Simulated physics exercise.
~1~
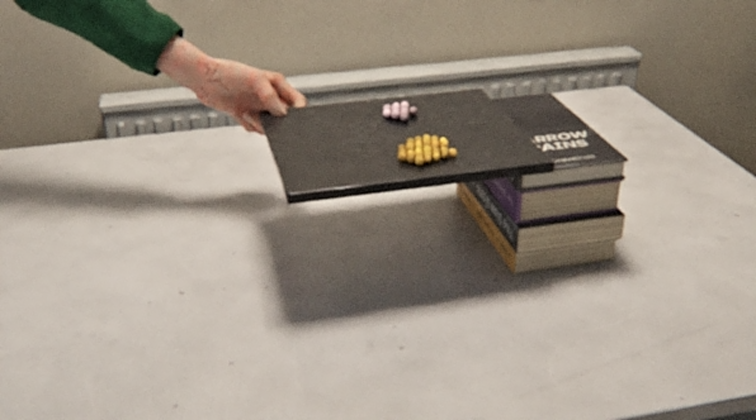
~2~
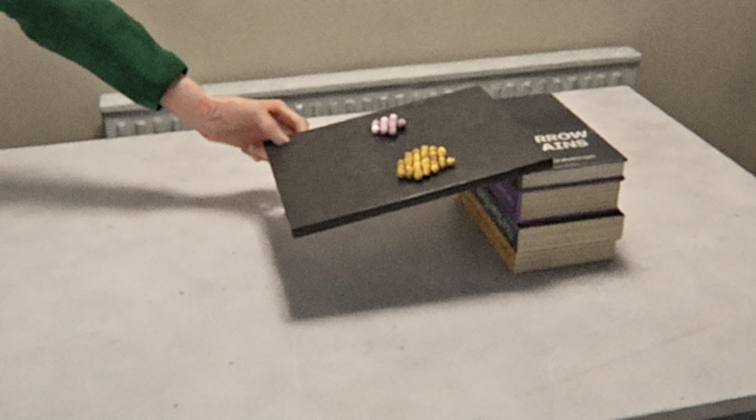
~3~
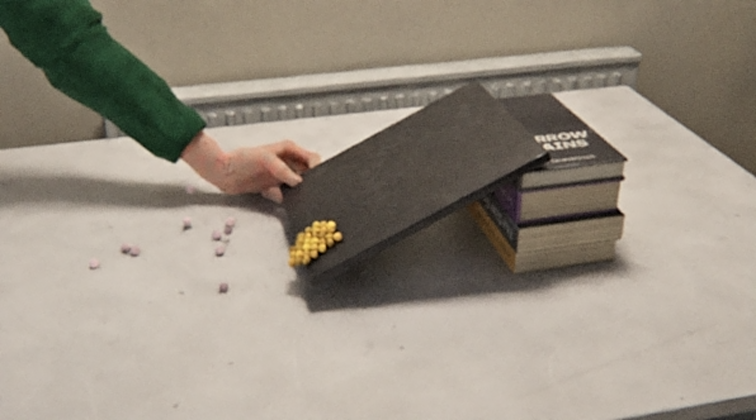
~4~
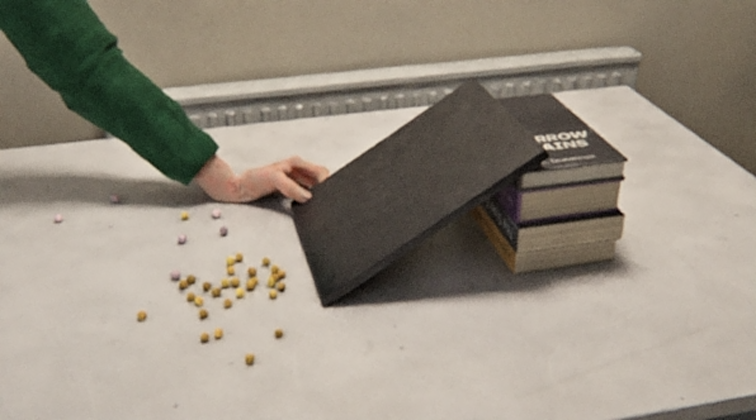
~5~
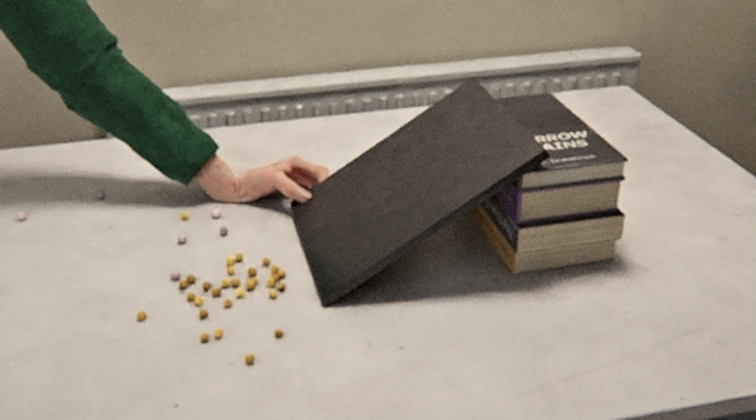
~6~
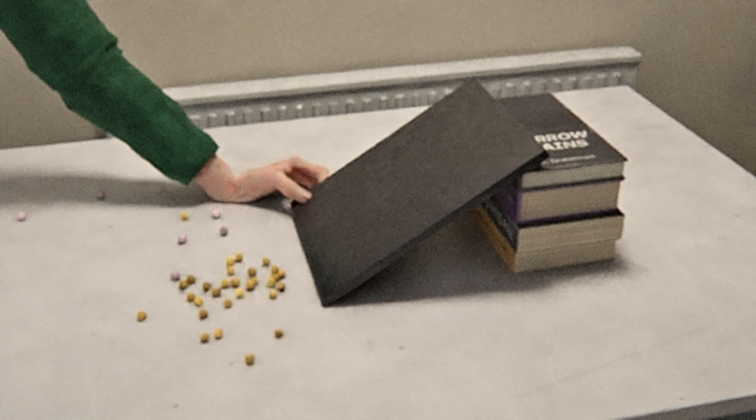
Hand lowering a dark board propped on books, pink beads rolling off first, then yellow ones, pink scattering farther across the table.
